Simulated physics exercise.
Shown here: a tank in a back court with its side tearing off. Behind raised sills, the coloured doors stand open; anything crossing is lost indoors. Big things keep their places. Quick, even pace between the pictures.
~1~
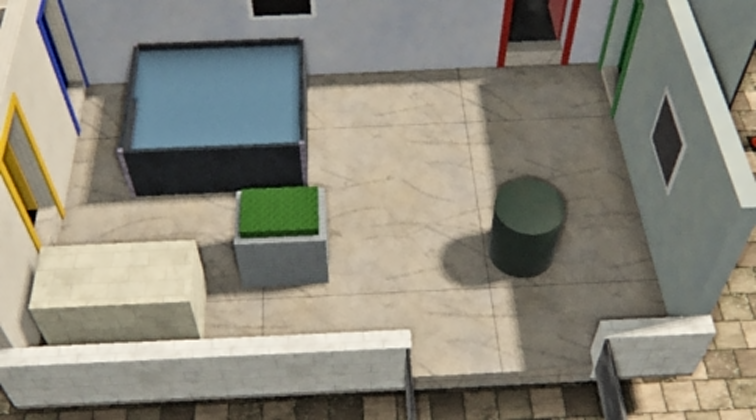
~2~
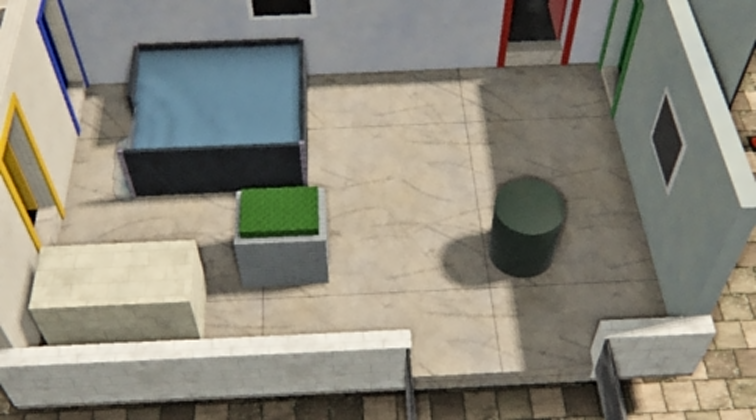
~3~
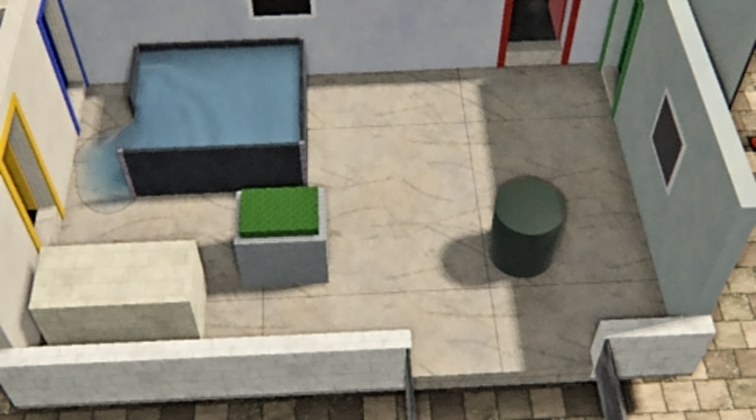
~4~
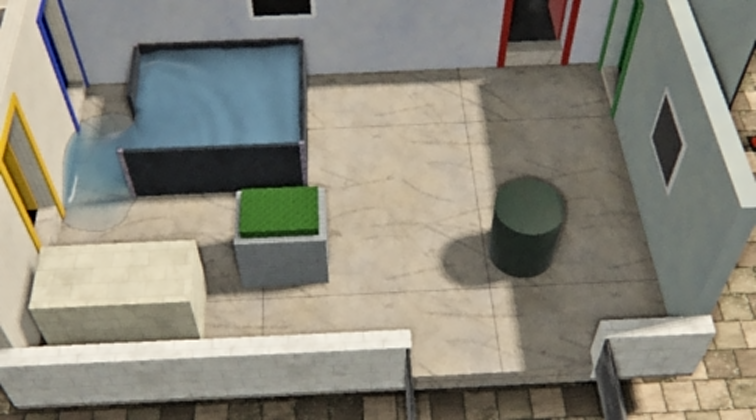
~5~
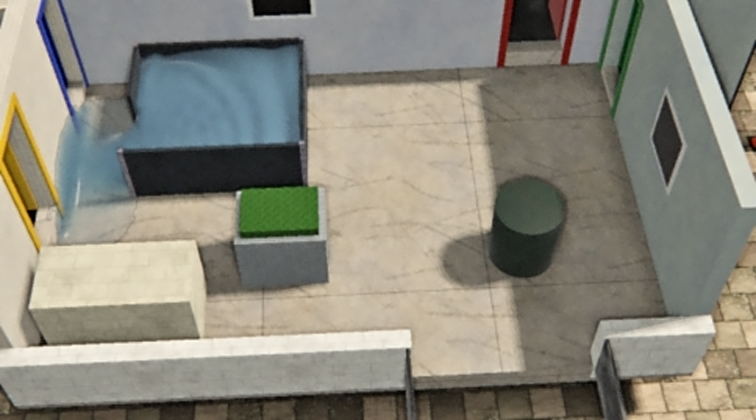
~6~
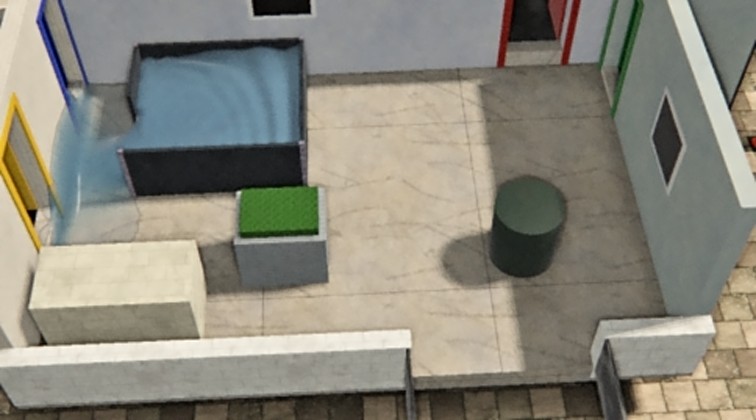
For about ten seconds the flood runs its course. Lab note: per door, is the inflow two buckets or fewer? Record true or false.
Red door true; yellow door true; blue door false; green door true.
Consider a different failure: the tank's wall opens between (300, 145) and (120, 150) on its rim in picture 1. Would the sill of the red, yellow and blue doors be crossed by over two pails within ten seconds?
Going door by door: The red door stays safe, the yellow door gets too much, and the blue door gets too much.
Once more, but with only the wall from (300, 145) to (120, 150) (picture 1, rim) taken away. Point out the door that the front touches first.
Answer: The yellow door.
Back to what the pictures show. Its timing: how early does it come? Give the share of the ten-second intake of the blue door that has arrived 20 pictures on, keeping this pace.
The figure is near 55 per cent.
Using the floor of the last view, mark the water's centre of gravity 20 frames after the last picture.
I'd put my finger on (191, 179).
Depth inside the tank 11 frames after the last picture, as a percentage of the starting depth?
That comes to about 58 per cent.
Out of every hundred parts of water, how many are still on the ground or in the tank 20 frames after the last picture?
My reading is around 96 percent.
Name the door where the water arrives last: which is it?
It's the green-painted one.
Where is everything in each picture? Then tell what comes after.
In the first picture, the water tank at (216, 96) is whole and still.
In the second picture, water pours out at (136, 154) and has run to (130, 199).
In the third picture, water pours out at (136, 154) and has run to (84, 151).
In the fourth picture, water pours out at (137, 155) and has run to (64, 215).
In the fifth picture, water pours out at (137, 155) and has run to a hidden place.
In the sixth picture, the front is at a hidden place, out from the gap at (136, 155).
A moment on, water covers 15 % of the floor; the red door not reached, the yellow door under two buckets in, the blue door under two buckets in, the green door not reached.
Next, water covers 25 % of the floor; the red door not reached, the yellow door under two buckets in, the blue door over two buckets in, the green door not reached.
Then, water covers 55 % of the floor; the red door wet at the sill, nothing in, the yellow door under two buckets in, the blue door far over two buckets in, the green door not reached.
Later, water covers 90 % of the floor; the red door wet at the sill, nothing in, the yellow door under two buckets in, the blue door far over two buckets in, the green door wet at the sill, nothing in.
In the end, water covers 95 % of the floor; the red door wet at the sill, nothing in, the yellow door under two buckets in, the blue door far over two buckets in, the green door wet at the sill, nothing in.
